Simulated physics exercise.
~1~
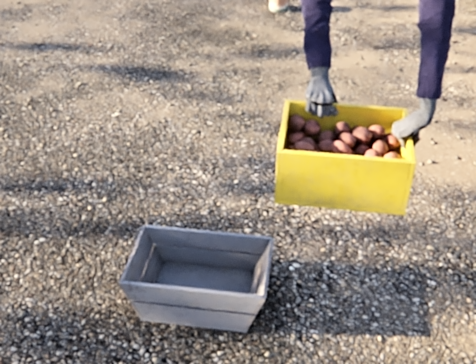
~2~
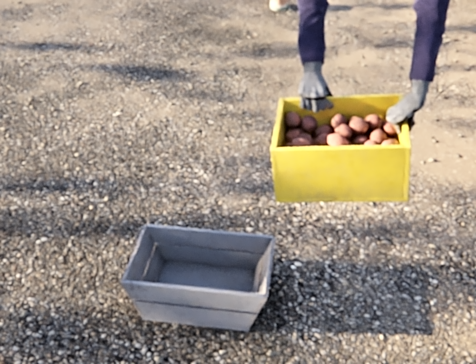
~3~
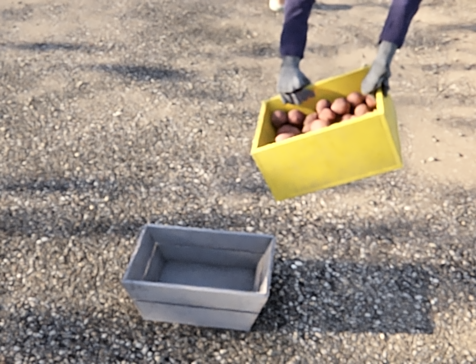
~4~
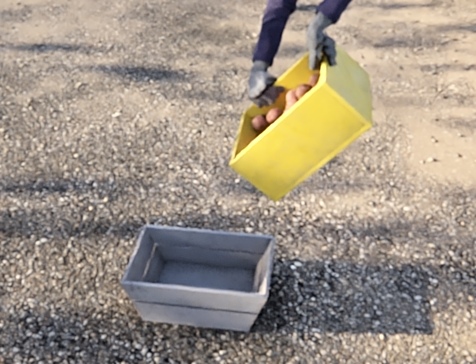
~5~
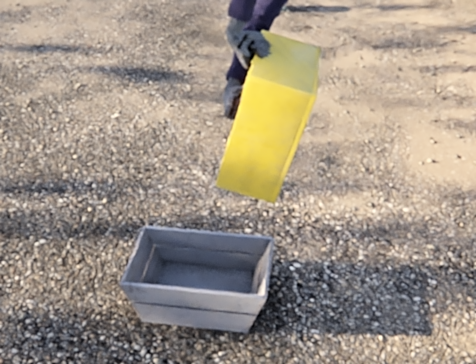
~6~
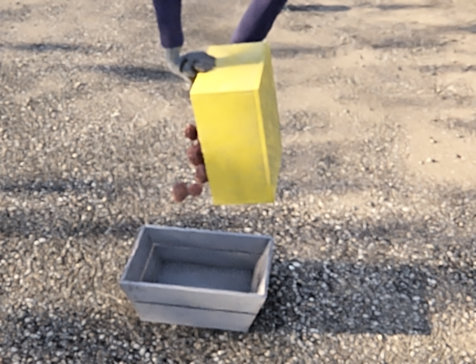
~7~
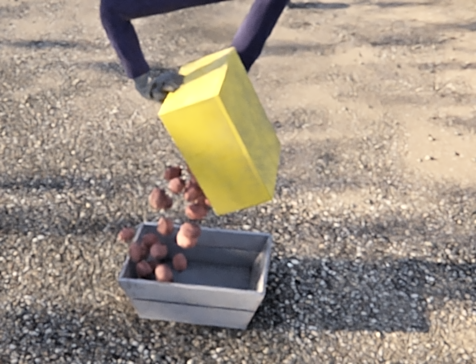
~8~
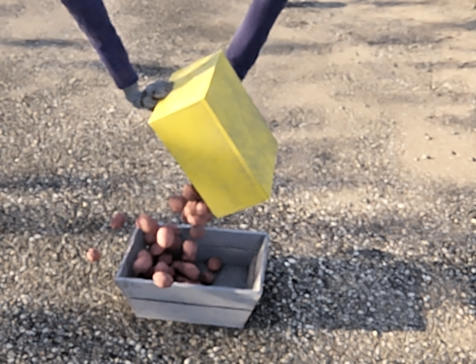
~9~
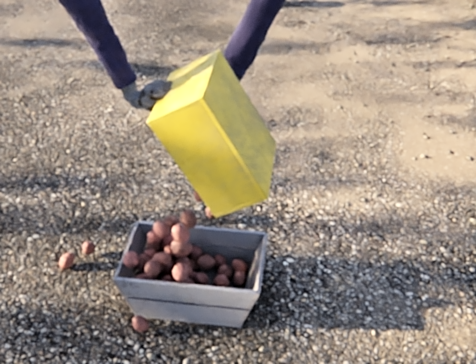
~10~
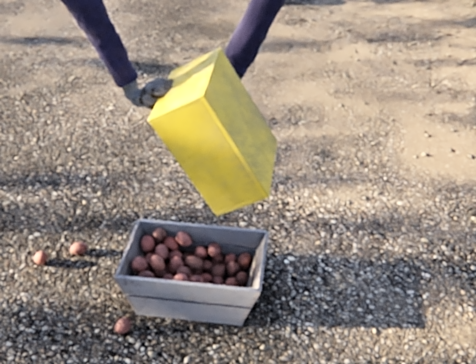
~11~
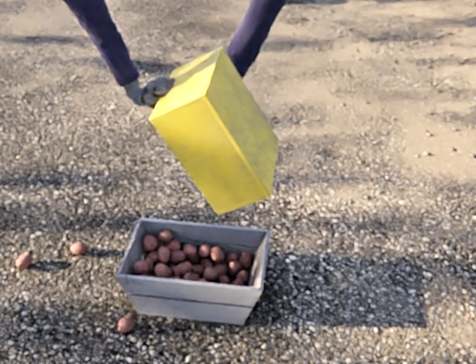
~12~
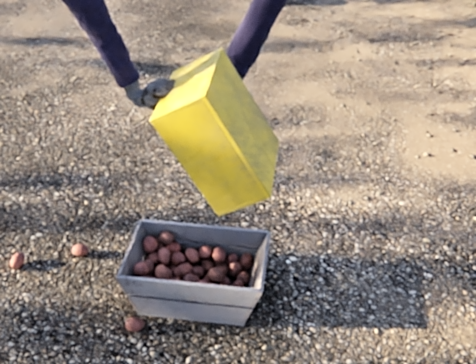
On sunlit gravelly ground, gloved hands tipping a yellow box of red potatoes into a grey basket, a few landing outside.
